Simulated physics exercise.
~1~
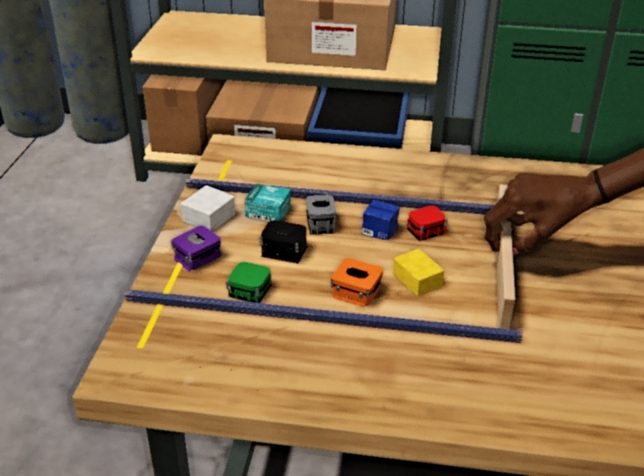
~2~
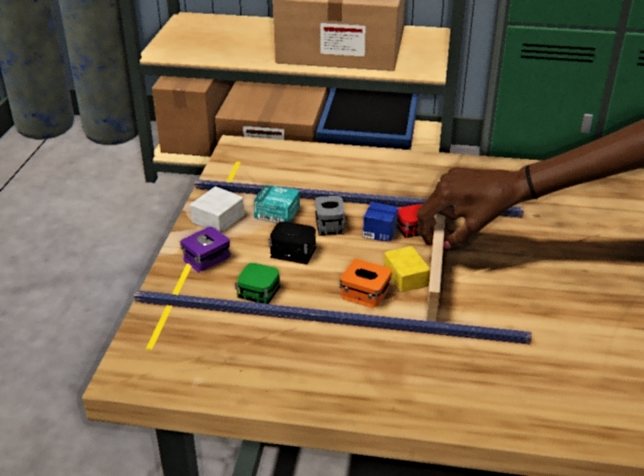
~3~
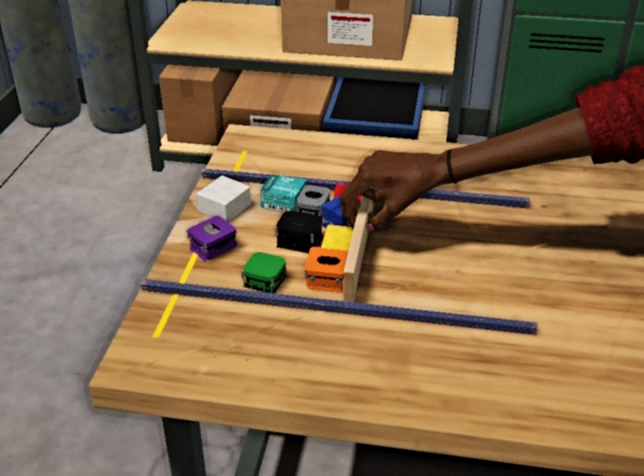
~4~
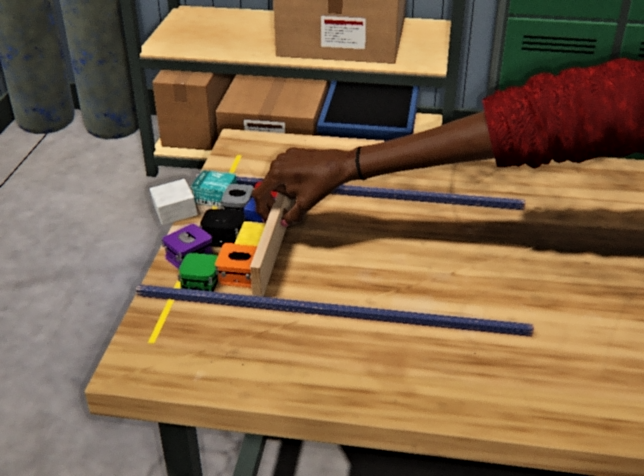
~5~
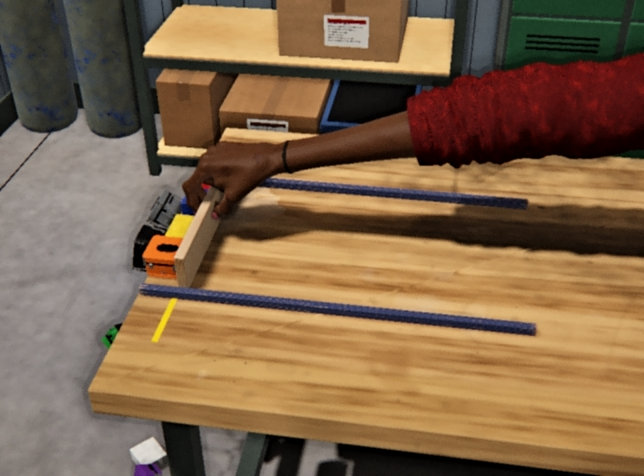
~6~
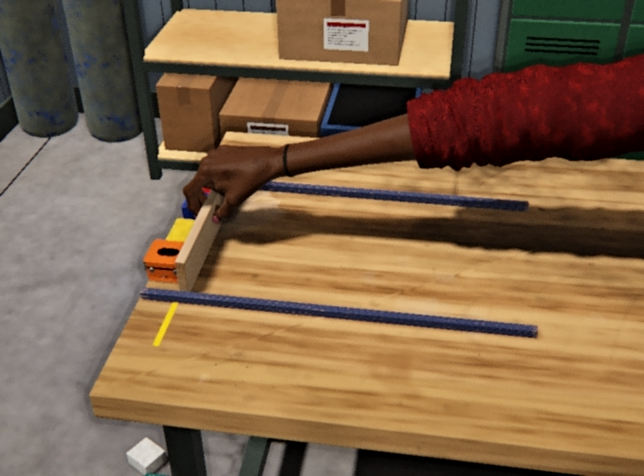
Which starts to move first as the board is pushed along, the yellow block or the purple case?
The yellow block starts to move first, as the board reaches it early in the push. The purple case stays put until the bunched pieces are pushed up against it later on.
